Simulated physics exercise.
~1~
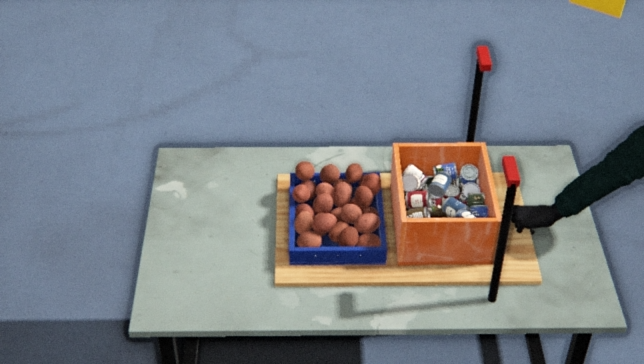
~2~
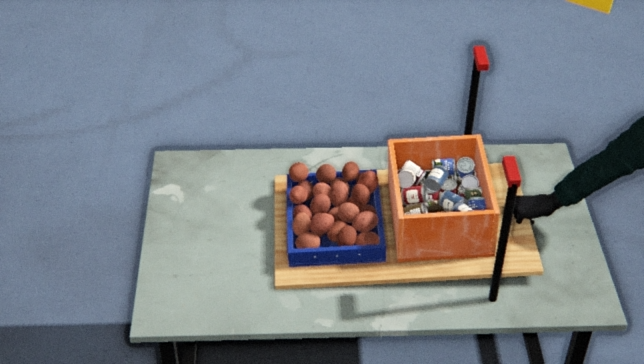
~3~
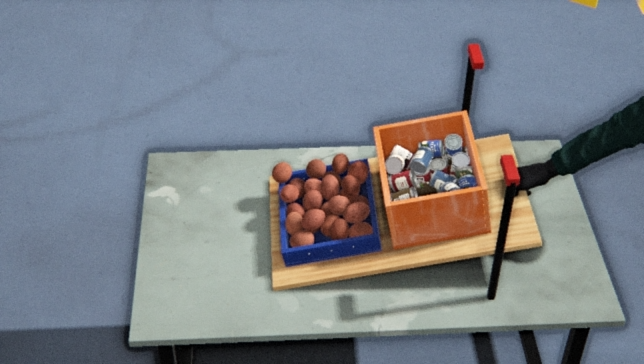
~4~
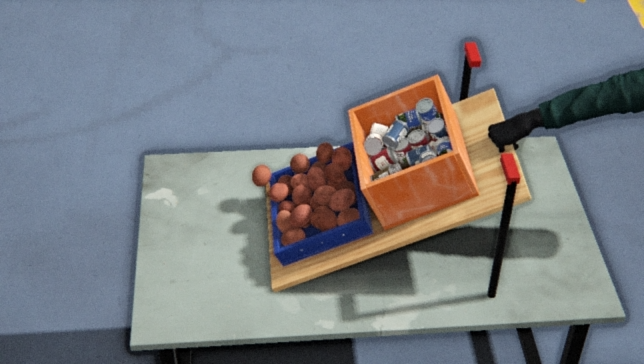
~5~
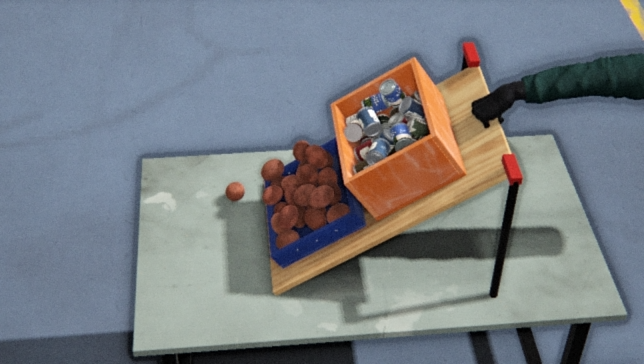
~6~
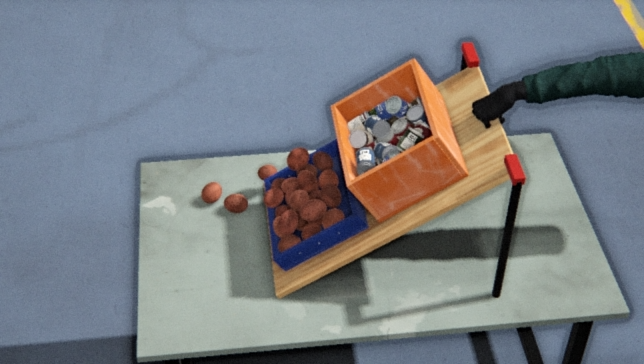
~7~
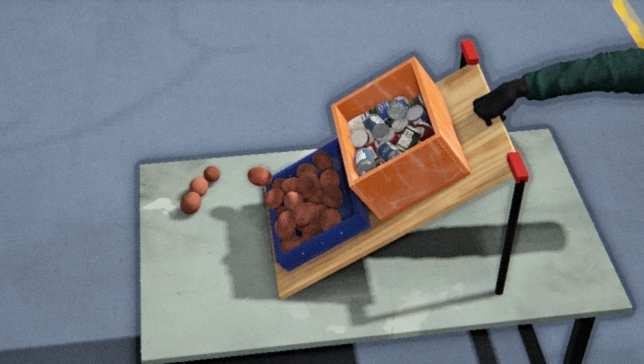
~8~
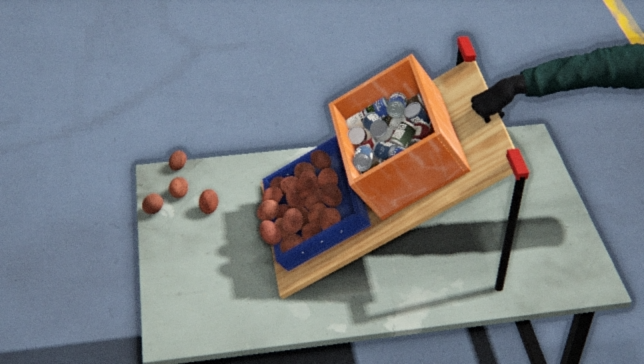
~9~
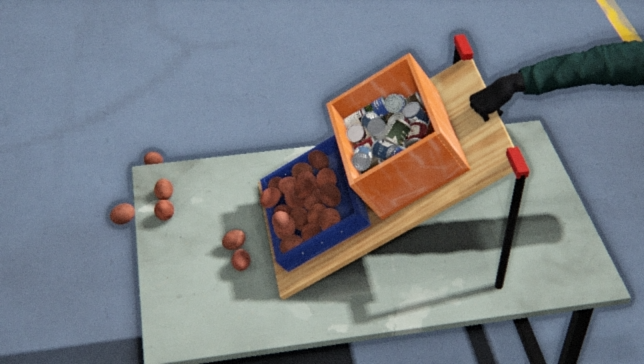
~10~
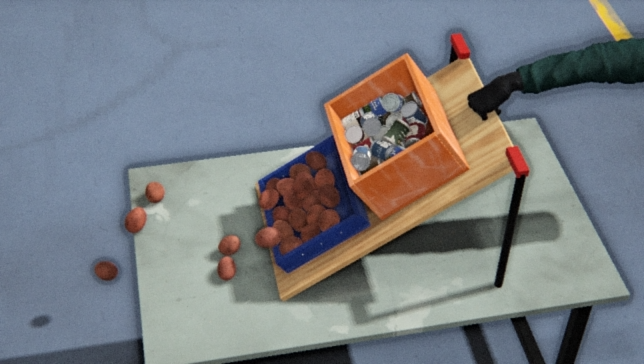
On a pale table, a gloved hand raises the right end of a wooden board until it rests tilted at the stops, and several red potatoes spill leftward from the blue crate, some dropping off the table, while the small tins stay inside the orange crate.
